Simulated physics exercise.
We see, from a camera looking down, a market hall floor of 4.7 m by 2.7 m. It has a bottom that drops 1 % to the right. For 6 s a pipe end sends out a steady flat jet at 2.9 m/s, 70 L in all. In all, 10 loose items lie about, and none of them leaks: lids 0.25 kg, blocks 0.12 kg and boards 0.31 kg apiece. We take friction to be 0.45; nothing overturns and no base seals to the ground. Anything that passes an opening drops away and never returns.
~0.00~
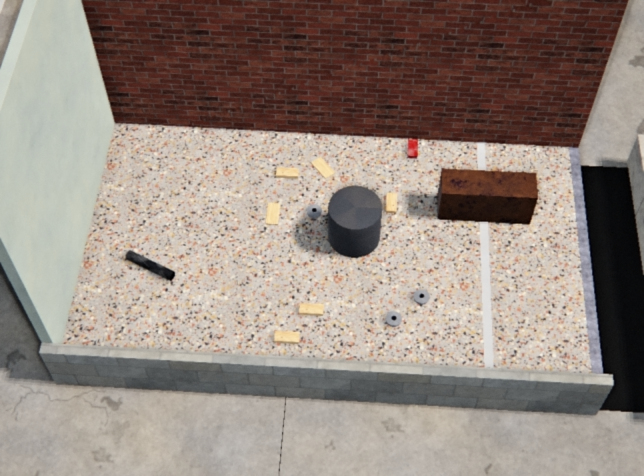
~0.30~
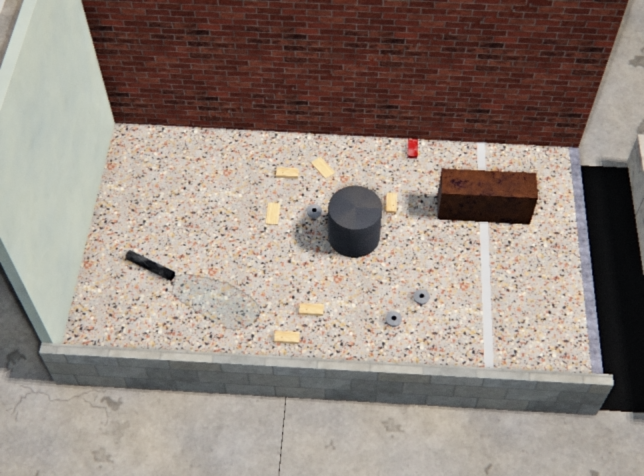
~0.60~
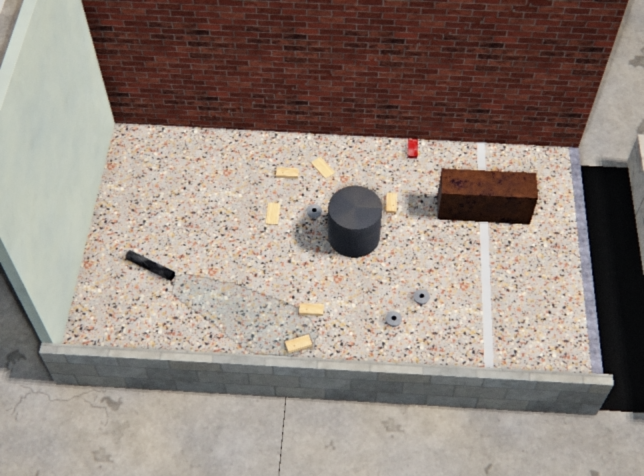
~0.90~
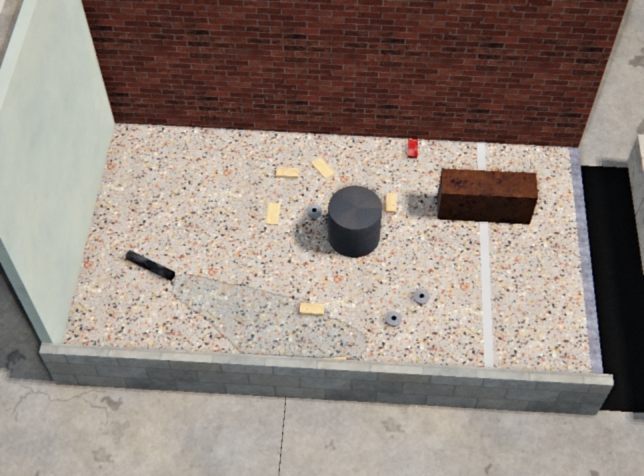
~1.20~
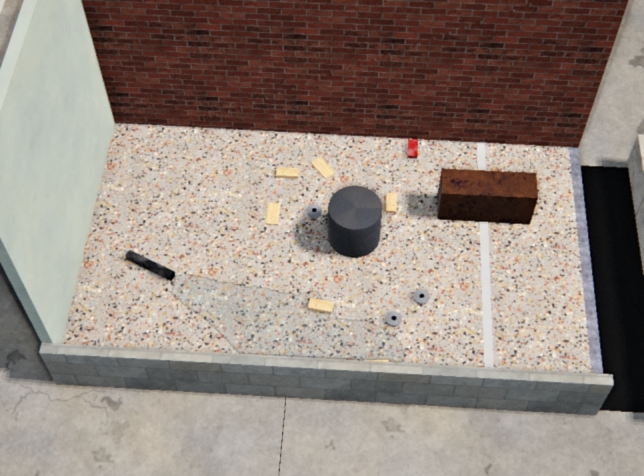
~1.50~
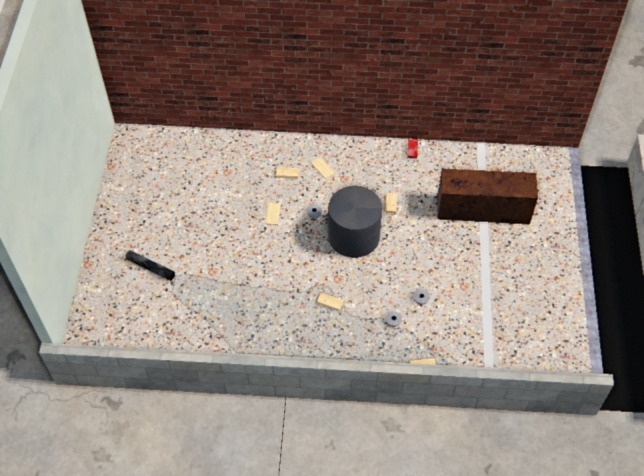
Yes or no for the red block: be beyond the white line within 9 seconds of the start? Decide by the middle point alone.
Watch the red block - it never gets there.
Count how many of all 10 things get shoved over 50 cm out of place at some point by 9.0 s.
Counting them up, I find 1.
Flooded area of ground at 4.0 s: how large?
Wet area: Approx. 3.0 m2.
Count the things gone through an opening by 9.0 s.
The number I get is 1.
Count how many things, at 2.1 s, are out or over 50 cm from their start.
At that time I count 1.
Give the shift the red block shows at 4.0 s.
About 0 cm out of place.
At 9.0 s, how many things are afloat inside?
Count: 0.
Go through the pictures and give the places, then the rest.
The first frame shows the red block at (413, 148), on the bottom; water covers 0.0 m2; 0 of 10 have shifted.
The second frame shows the red block at (413, 148), on the bottom; water covers 0.2 m2; 0 of 10 have shifted.
The third frame shows the red block at (413, 148), on the bottom; 0.5 m2 under water; 1 of 10 have shifted.
The fourth frame shows the red block at (413, 148), on the bottom; water covers 0.8 m2; 1 of 10 have shifted.
The fifth frame shows the red block at (413, 148) rests on the ground; 1.0 m2 under water; 2 of 10 have shifted.
The sixth frame shows the red block at (413, 148) rests on the ground; 1.2 m2 under water; 2 of 10 have shifted.
After 2.1 s the red block is near (413, 148), 0.0 m from its start, aground; 1 of 10 are over the mark; 0 afloat.
After 4.0 s the red block is near (413, 148), 0.0 m from its start, aground; 1 of 10 are over the mark; 0 afloat.
After 6.3 s the red block is near (413, 148), 0.0 m from its start, aground; 1 of 10 are over the mark; 0 afloat.
After 9.0 s the red block is near (413, 148), 0.0 m from its start, aground; 1 of 10 are over the mark; 0 afloat.
